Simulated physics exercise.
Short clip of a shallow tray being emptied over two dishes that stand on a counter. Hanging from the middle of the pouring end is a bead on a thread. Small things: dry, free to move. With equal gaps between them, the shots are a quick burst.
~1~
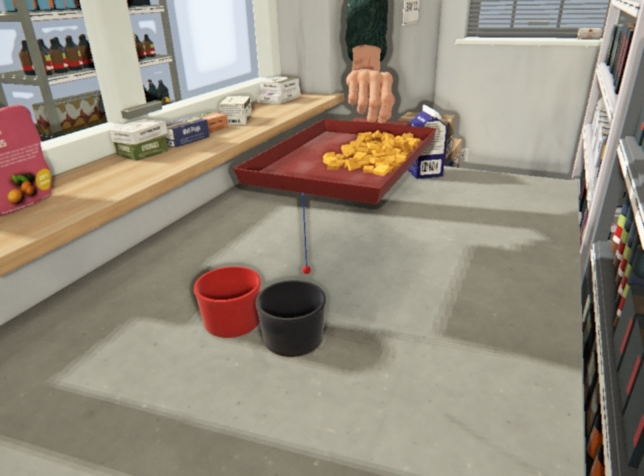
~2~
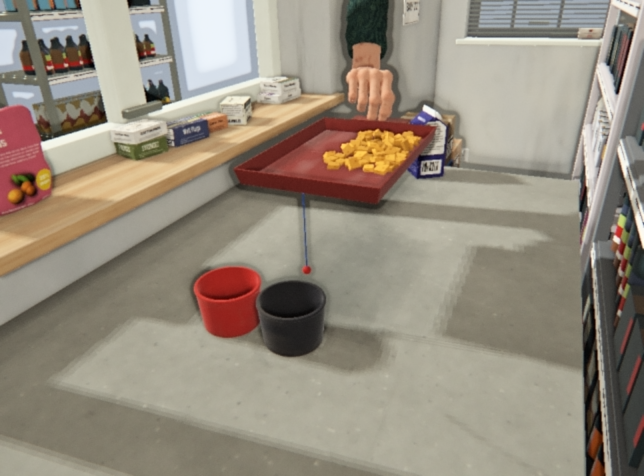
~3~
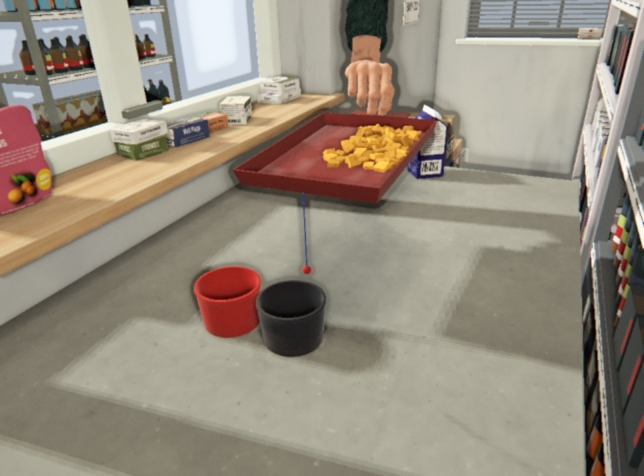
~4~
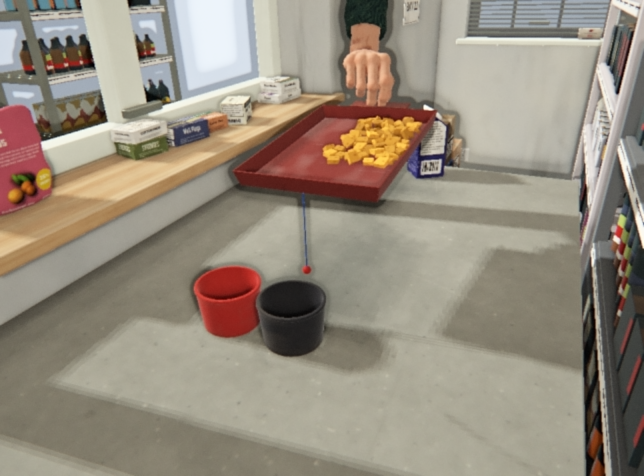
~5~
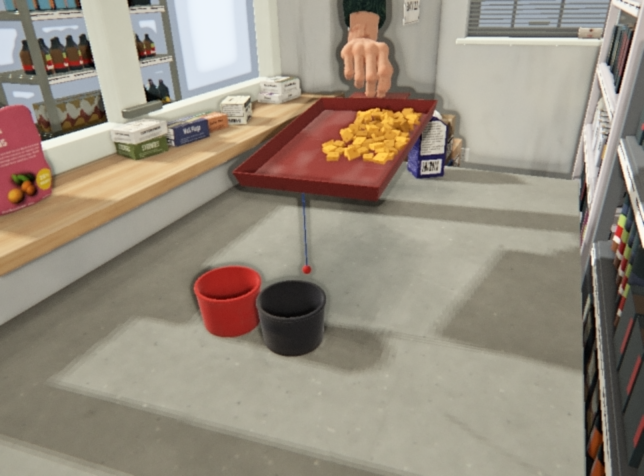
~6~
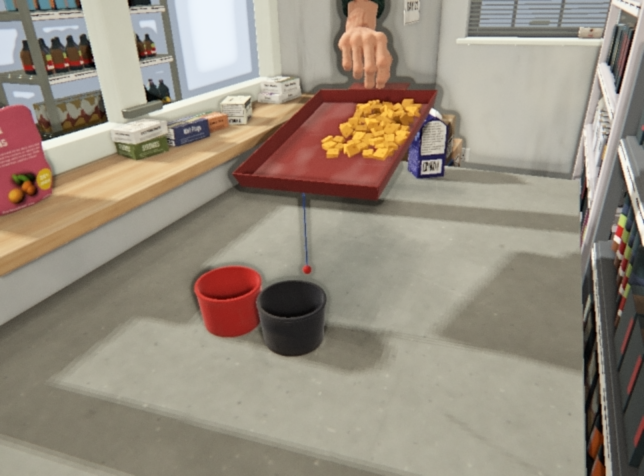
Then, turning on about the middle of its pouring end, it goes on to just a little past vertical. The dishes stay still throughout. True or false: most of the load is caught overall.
True.
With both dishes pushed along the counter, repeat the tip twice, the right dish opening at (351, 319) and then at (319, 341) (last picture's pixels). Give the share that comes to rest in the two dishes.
Close to 50 in a hundred, then close to 0 in a hundred.
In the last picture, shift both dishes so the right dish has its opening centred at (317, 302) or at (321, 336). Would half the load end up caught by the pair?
Together the dishes get beyond half first, then less than a half.
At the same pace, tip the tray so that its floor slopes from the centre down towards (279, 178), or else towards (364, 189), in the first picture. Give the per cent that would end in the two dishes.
I'd expect around 50 in a hundred first and around 0 in a hundred second.
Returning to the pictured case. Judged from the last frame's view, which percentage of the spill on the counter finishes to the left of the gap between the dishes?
Left share: Some 60 per cent.
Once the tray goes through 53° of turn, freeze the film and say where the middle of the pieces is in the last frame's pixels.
Around (292, 172).
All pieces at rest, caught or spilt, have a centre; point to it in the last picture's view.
Around (259, 324), give or take.
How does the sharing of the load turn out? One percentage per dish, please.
Per hundred pieces, the left dish ends with about 40 and the right dish with about 30.
Soon after the last picture, tray tipped steeply; all on the tray.
A little later, tray tipped right over; most on the tray; a small part in the right dish; a small part in the left dish; a small part outside both; a stray few in the air.
Later still, tray tipped past a quarter turn; about a third in the right dish; about a third in the left dish; about a quarter outside both.
At rest, tray tipped past a quarter turn; about a third in the right dish; about a third in the left dish; about a quarter outside both.
